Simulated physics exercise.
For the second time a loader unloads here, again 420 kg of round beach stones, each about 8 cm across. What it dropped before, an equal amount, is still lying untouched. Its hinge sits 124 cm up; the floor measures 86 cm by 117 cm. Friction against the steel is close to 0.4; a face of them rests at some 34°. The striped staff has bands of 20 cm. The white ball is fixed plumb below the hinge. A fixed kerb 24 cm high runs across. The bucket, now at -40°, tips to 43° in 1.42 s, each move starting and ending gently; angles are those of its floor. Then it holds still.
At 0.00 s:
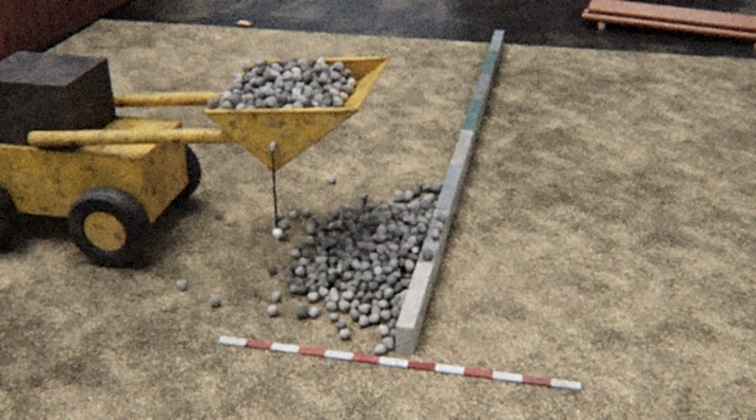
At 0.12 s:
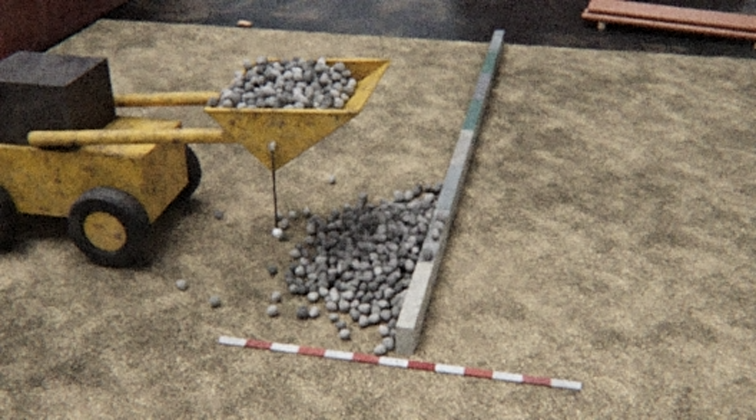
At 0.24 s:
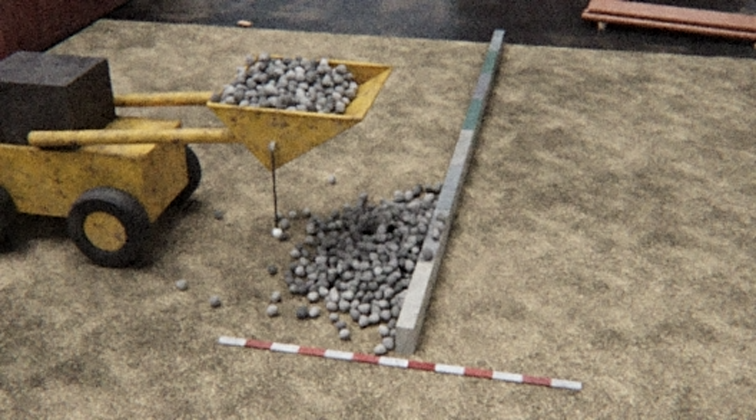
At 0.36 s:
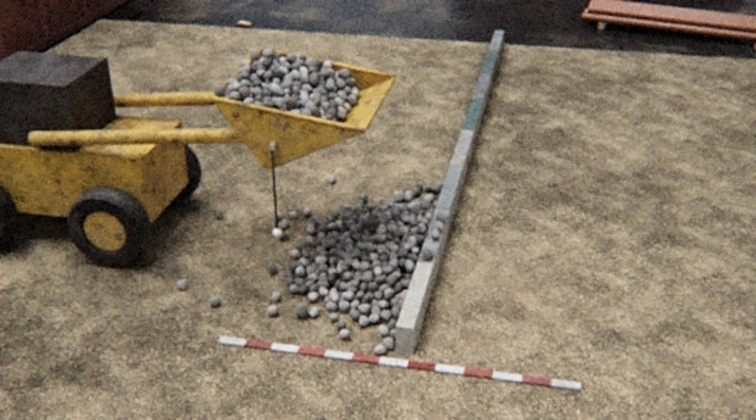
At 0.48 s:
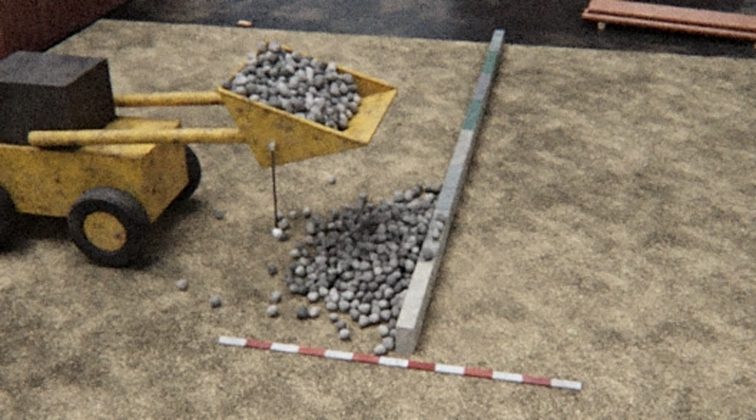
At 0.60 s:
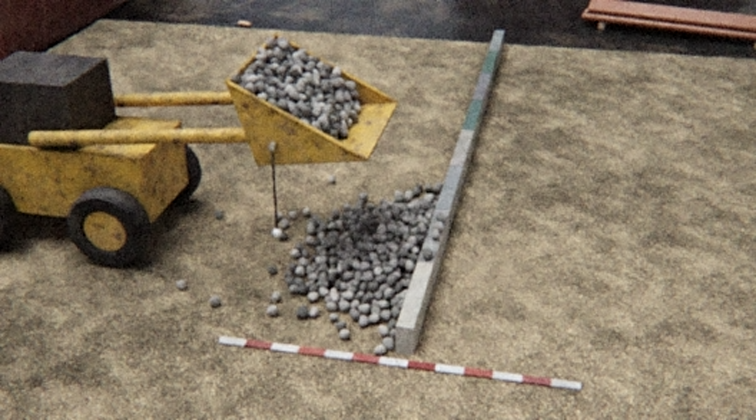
On sandy ground, a yellow loader gradually tilts its bucket of round stones down toward the right.
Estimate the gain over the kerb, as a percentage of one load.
Roughly 10 per cent of a load more.
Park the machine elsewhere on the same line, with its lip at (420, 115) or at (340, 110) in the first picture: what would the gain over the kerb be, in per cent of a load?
About 80 and 5 per cent.
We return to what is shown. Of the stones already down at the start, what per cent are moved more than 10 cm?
About 20 per cent.
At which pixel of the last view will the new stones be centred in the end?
Near (387, 238).
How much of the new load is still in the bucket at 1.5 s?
About 25 per cent.
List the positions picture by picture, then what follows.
The first frame shows lip at (358, 110), floor tilted -40°, highest stones at (287, 68). The earlier load is highest near (424, 231), 27 cm above ground level, 101 % on this side of the kerb.
The second frame shows lip at (359, 113), floor tilted -38°, highest stones at (288, 68); the stones move at 0.1 m/s on average.
In the third frame, the bucket is at -34°, its lip at (362, 120); the top of the load is at (274, 66); the stones move at 0.2 m/s on average.
In the fourth frame, the bucket is at -27°, its lip at (365, 131); the top of the load is at (264, 63); the stones move at 0.3 m/s on average.
The fifth frame shows lip at (368, 145), floor tilted -18°, highest stones at (267, 54); the stones move at 0.3 m/s on average.
In the sixth frame, the bucket is at -8°, its lip at (368, 160); the top of the load is at (273, 50); the stones move at 0.4 m/s on average.
After 1.1 s the floor is at 30°; in per cent of one load, 96 in the bucket, 105 on this side of the kerb; the foremost stones are at (427, 245).
After 1.5 s the floor is at 43°; in per cent of one load, 24 in the bucket, 176 on this side of the kerb, 1 over the kerb; the foremost stones are at (445, 223).
After 1.9 s the floor is at 43°; in per cent of one load, 0 in the bucket, 193 on this side of the kerb, 7 over the kerb; the foremost stones are at (505, 253).
After 4.5 s the floor is at 43°; in per cent of one load, 0 in the bucket, 191 on this side of the kerb, 10 over the kerb; the foremost stones are at (561, 270). Net gain over the kerb, 10.
